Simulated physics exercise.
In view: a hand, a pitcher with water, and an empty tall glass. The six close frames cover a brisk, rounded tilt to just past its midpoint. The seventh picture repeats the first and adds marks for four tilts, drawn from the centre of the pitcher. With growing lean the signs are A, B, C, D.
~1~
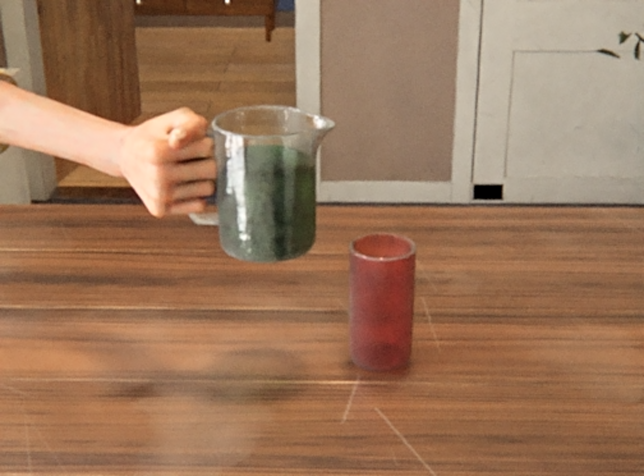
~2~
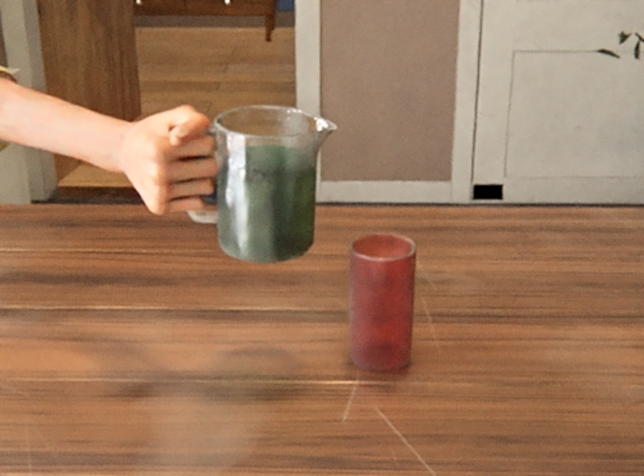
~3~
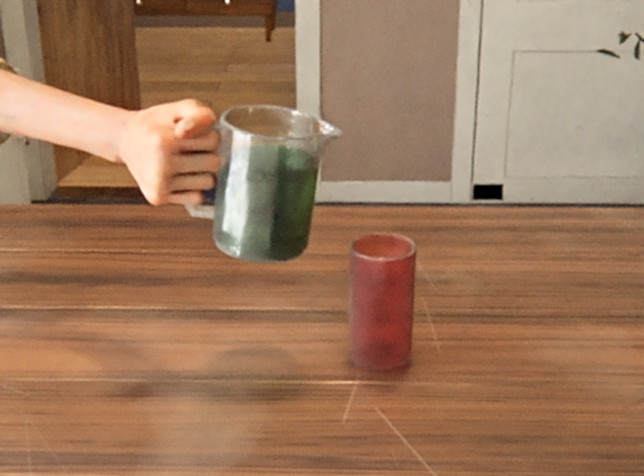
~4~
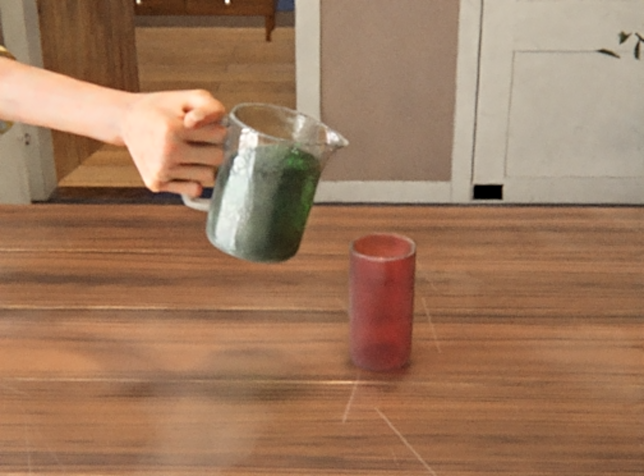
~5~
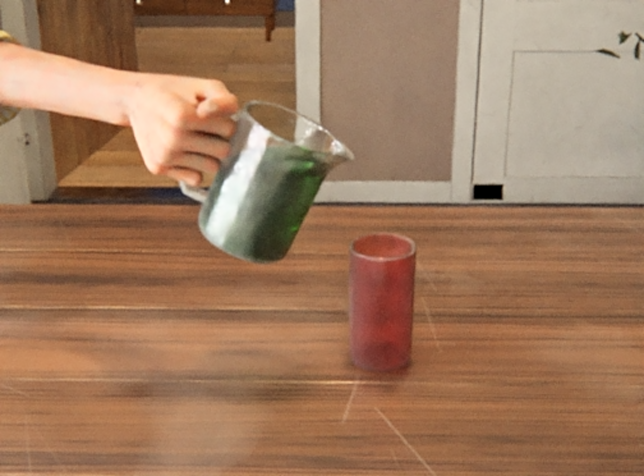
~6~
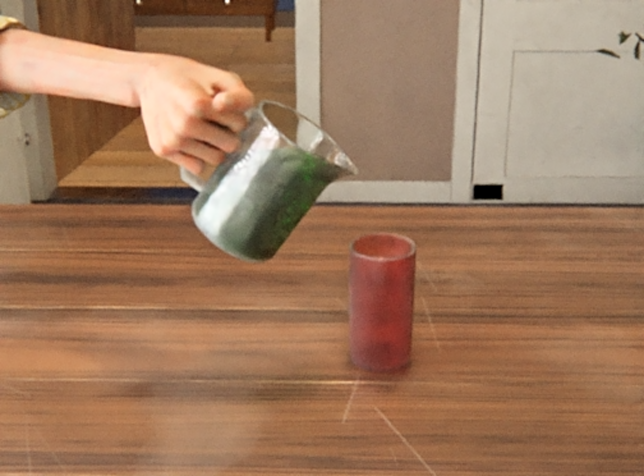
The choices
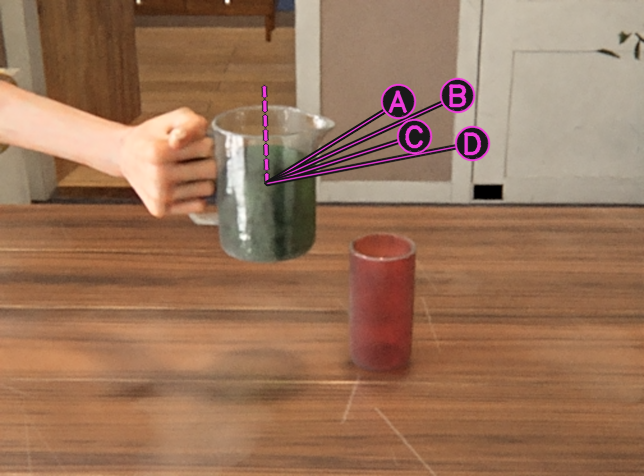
A hand holding a clear pitcher of dark green liquid kept it upright at first, then tilted it steadily to the right, its spout above a tall red glass on a wooden table.
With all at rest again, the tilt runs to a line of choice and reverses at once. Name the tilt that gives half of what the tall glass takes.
Go for B.
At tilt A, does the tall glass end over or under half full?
Under half.
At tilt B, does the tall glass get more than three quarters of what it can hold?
No, less.
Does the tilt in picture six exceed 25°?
Yes.
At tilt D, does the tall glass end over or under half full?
Over half.
In magenta, A at (384, 111); B at (441, 103); C at (398, 141); D at (455, 146).
Choosing A, the tall glass ends with about 33 % of what it can hold.
Choosing B, the tall glass ends with about 51 % of what it can hold.
Choosing C, the tall glass ends with about 73 % of what it can hold.
Choosing D, the tall glass ends with about 92 % of what it can hold.
